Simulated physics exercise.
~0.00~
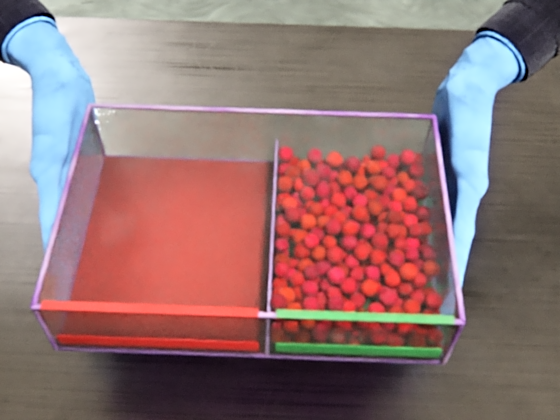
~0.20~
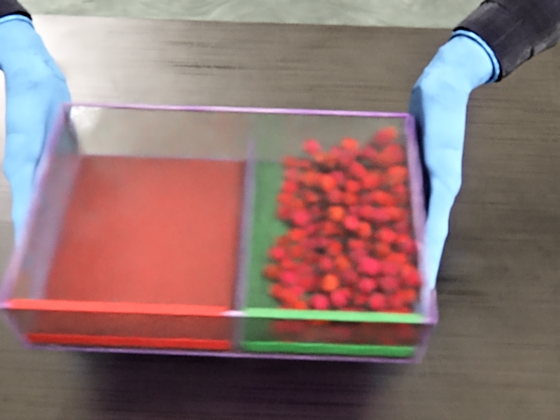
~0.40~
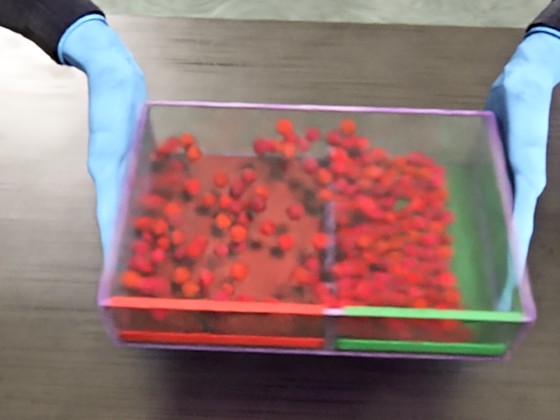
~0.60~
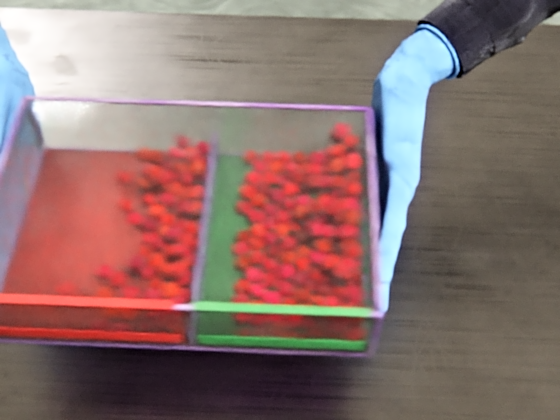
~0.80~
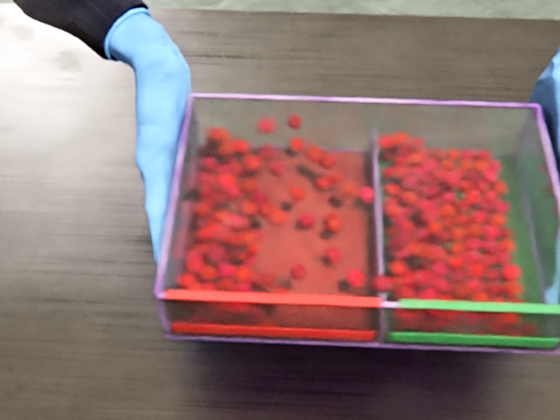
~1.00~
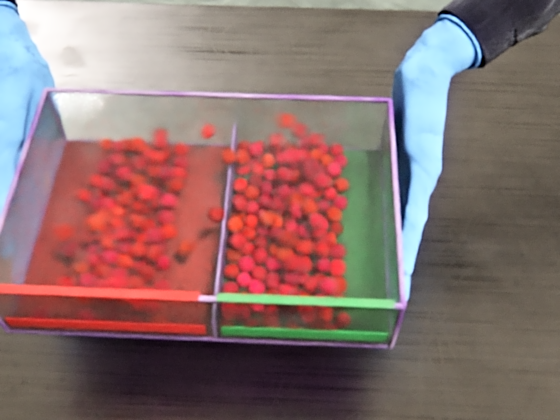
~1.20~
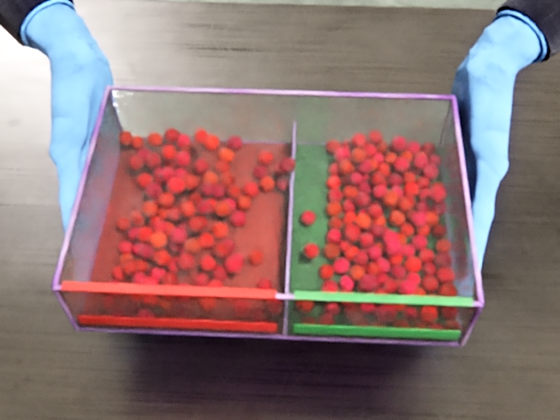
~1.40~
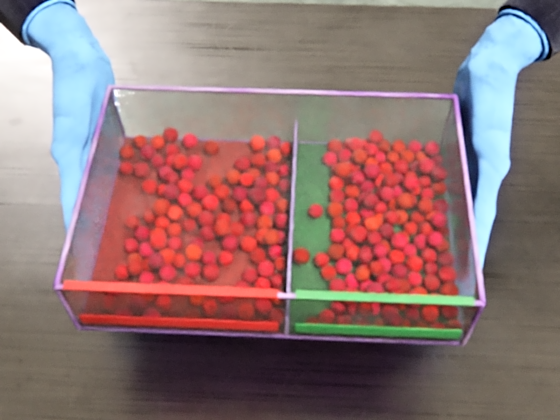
Gloved hands shaking a clear divided box side to side, spreading red berries from the green compartment into both green and red.
